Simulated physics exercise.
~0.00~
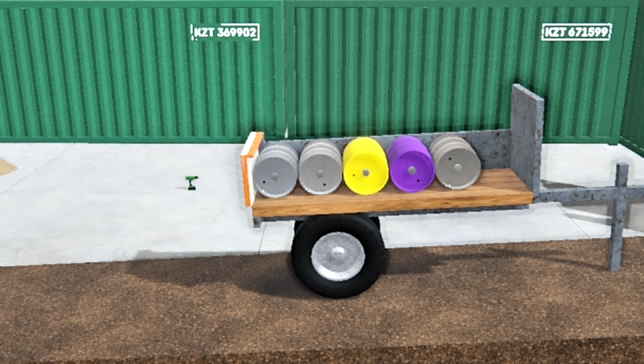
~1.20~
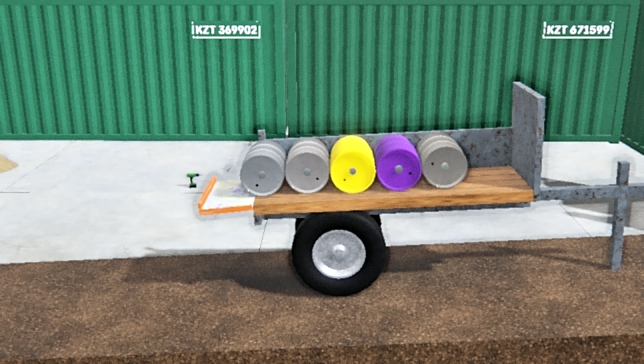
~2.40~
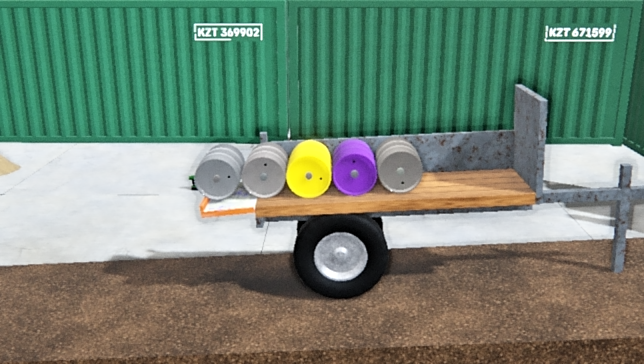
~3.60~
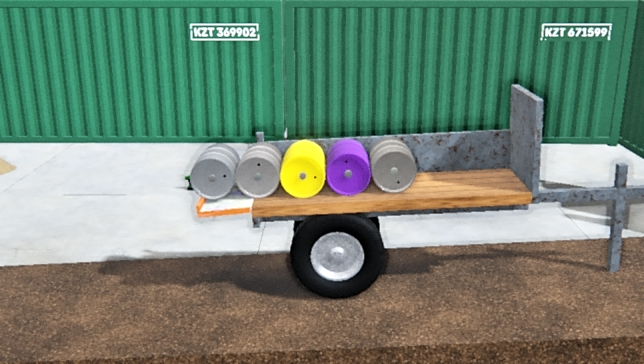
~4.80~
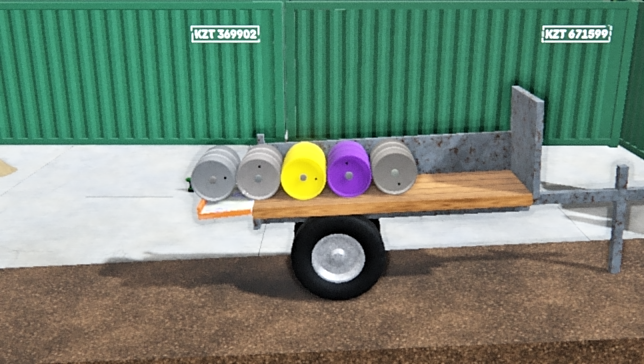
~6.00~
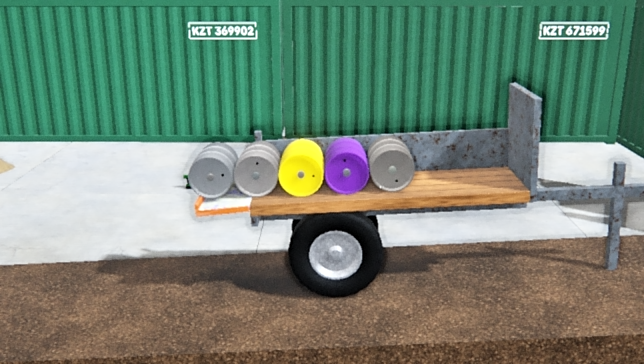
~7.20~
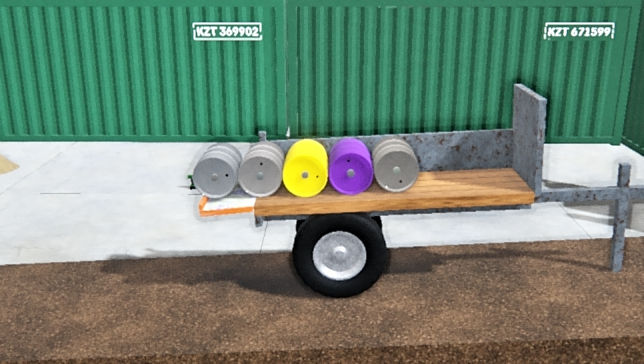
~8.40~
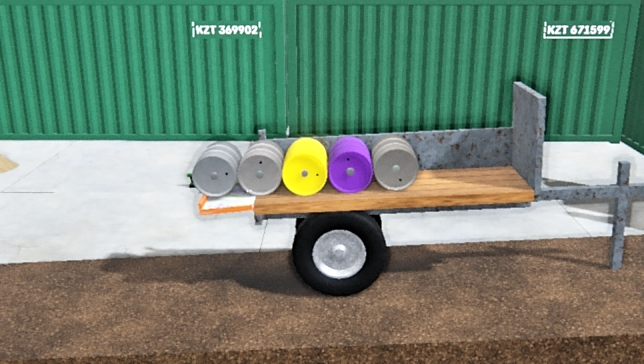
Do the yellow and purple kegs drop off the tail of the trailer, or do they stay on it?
Both stay on the trailer. They roll left with the others and come to rest in the row, short of the tail.
